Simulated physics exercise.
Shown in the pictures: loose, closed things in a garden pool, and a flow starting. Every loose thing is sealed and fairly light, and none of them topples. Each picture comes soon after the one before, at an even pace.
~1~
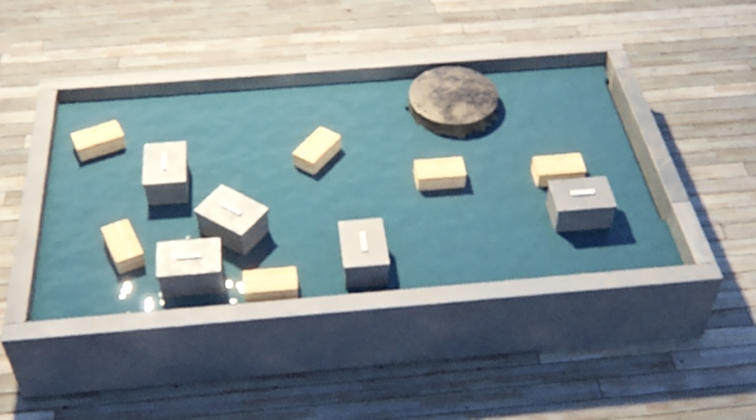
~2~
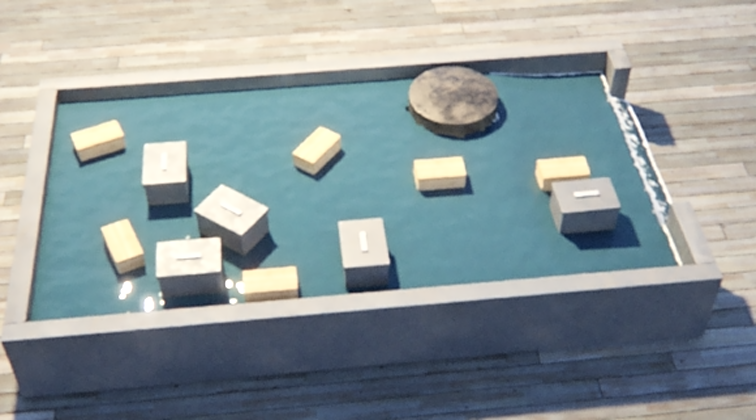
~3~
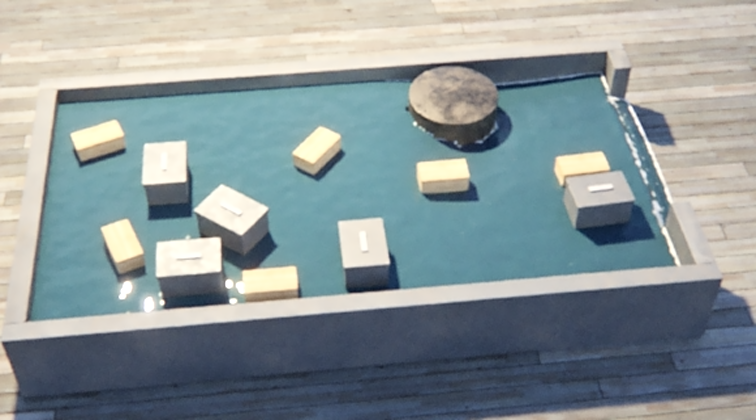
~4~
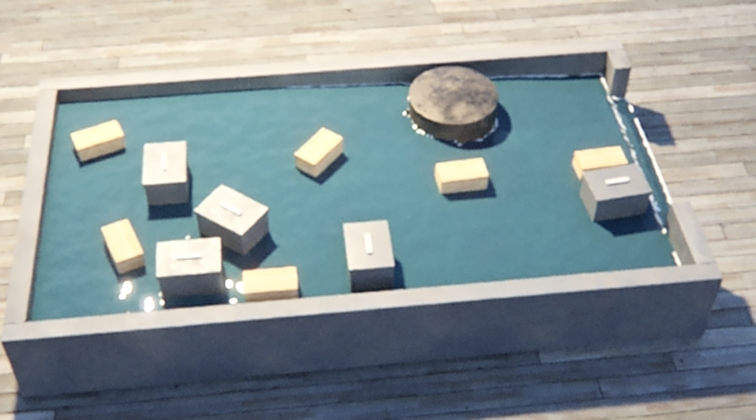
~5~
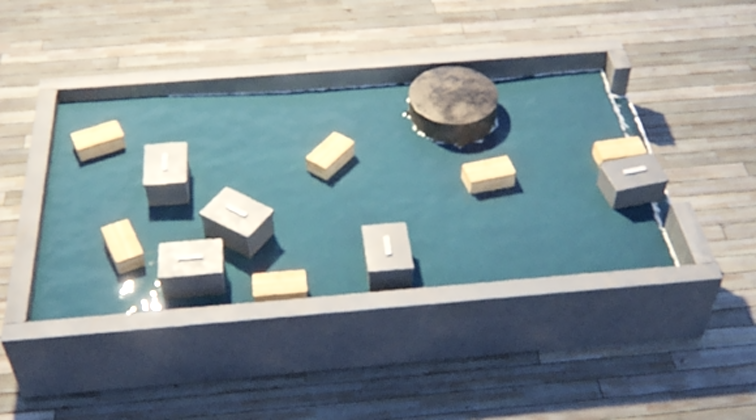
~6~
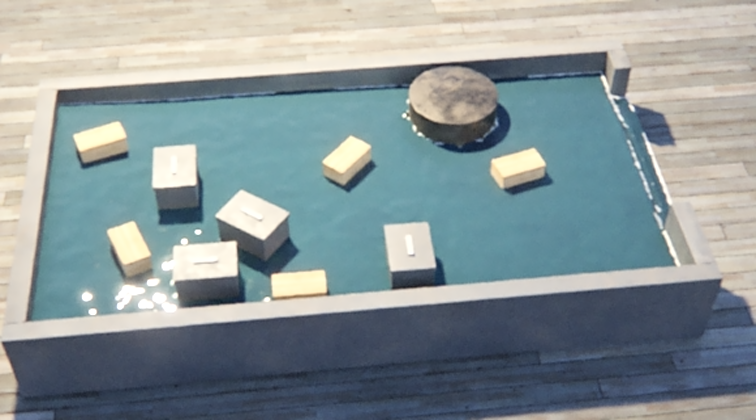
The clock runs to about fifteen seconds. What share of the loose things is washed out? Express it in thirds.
The portion will probably sit in the middle band.
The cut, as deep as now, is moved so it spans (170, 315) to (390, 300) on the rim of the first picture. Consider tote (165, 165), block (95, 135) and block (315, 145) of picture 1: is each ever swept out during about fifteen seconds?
Item one leaves at some point, item two never gets out, item three leaves at some point.
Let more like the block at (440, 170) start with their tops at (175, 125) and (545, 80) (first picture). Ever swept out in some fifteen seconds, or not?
Taking them in order, the first is remaining and the second is lost through the gap.
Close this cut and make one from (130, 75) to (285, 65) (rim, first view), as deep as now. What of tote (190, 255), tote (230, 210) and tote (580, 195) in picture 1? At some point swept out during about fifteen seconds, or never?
One after the other: Still in, carried outside, left behind.
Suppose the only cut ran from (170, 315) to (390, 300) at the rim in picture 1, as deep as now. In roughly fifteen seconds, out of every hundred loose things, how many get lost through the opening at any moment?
70 per cent.
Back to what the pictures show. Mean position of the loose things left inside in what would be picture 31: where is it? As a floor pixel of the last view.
Mean position: About (337, 266).
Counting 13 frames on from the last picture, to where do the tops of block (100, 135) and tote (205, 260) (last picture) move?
First near (128, 152), second near (305, 268).
A moment on, 2 of 11 are out; 9 afloat.
Next, 3 of 11 are out; 8 afloat.
Later, 5 of 11 are out; 6 afloat.
In the end, 5 of 11 are out; 6 afloat.
